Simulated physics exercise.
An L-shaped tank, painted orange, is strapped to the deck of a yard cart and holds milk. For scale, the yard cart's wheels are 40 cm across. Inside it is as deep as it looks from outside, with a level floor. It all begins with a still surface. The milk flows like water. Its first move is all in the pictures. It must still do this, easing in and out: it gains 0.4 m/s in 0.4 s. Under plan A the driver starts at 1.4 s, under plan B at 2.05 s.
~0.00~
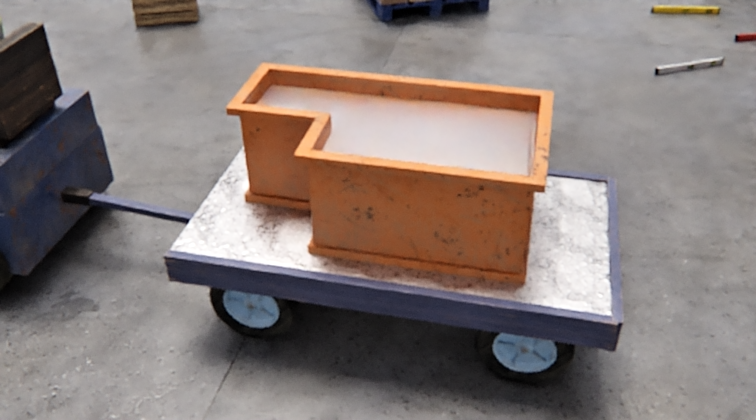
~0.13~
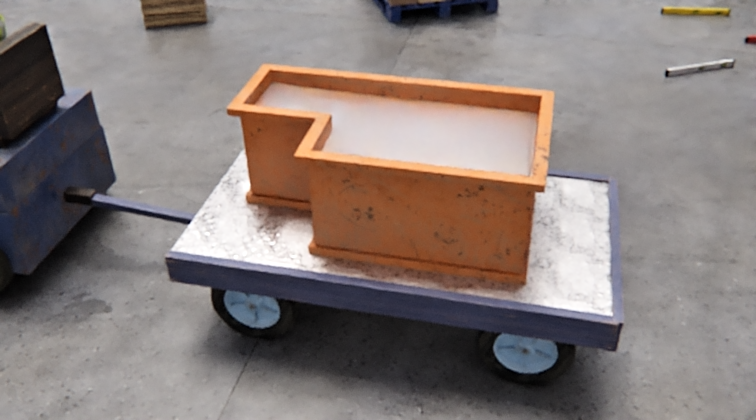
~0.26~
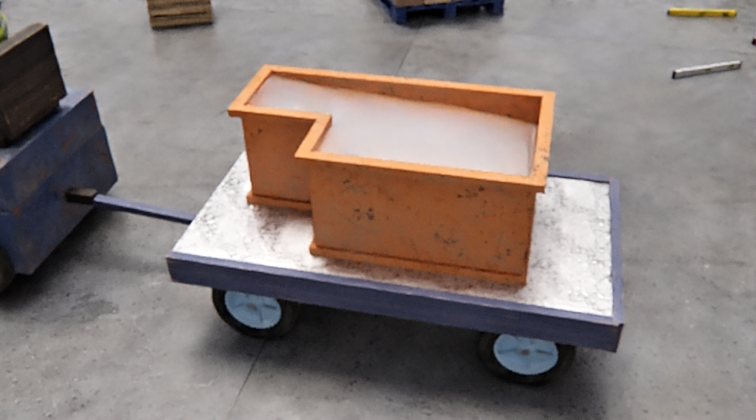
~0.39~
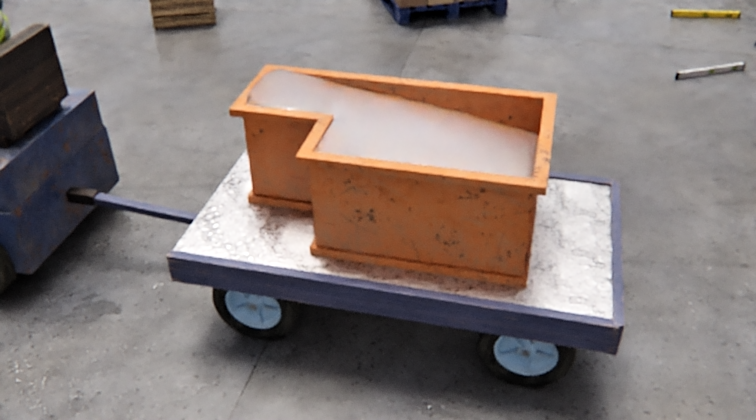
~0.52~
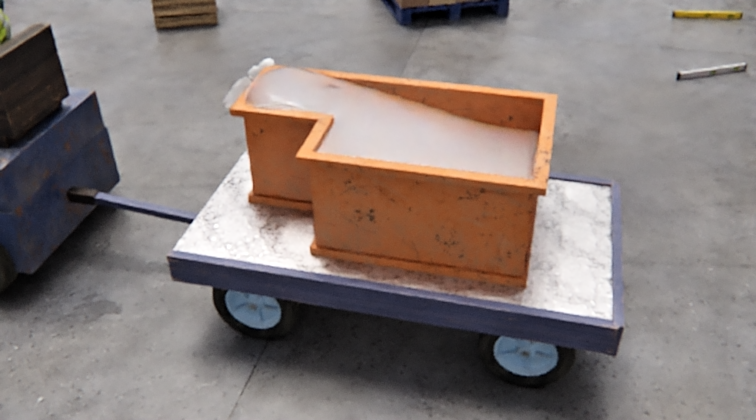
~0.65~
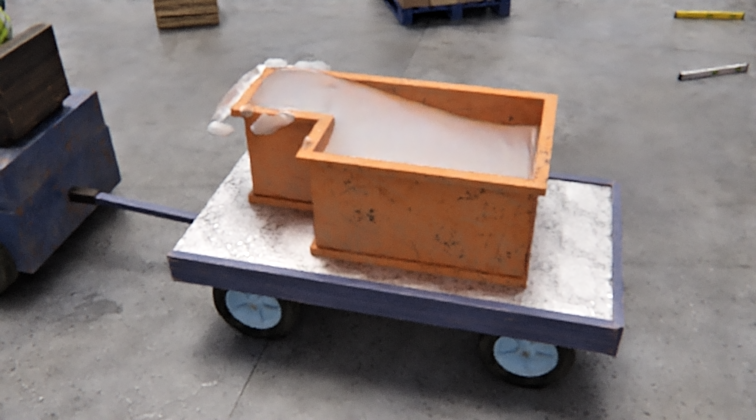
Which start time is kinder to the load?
The smaller loss comes with plan A.
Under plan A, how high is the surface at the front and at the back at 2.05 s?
Front 44 cm, back 40 cm.
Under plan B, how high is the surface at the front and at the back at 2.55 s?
Front 26 cm, back 48 cm.
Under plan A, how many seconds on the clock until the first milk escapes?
Around 0.8 s.
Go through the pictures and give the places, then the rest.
The milk reaches (280, 91) at the front end; it reaches (521, 116) at the back end; no slope yet; the front is on the left, levels are read along the far wall; a wheel hub at (524, 355), in the first picture.
The milk reaches (281, 92) at the front end; it reaches (522, 116) at the back end; no slope yet, in the second picture.
The milk reaches (281, 80) at the front end; it reaches (521, 128) at the back end; it is heaped 6° towards the front, in the third picture.
The milk reaches (282, 74) at the front end; it reaches (522, 135) at the back end; it is heaped 9° towards the front and 2° towards the near side, in the fourth picture.
The milk reaches (282, 69) at the front end; it reaches (522, 136) at the back end; it is heaped 10° towards the front, in the fifth picture.
The milk reaches (283, 75) at the front end; it reaches (523, 133) at the back end; it is heaped 8° towards the front; a wheel hub at (525, 359), in the sixth picture.
For plan A, 2.05 s in, it stands 41 cm high behind and 44 cm in front; 1 per cent has gone over the front and the far side.
For plan A, 4.78 s in, 1 per cent has gone over the front and the far side, 3 of 270 litres.
For plan B, 2.55 s in, it stands 47 cm high behind and 26 cm in front; 2 per cent has gone over the front and the far side.
For plan B, 5.43 s in, 5 per cent has gone over the front, 13 of 270 litres.
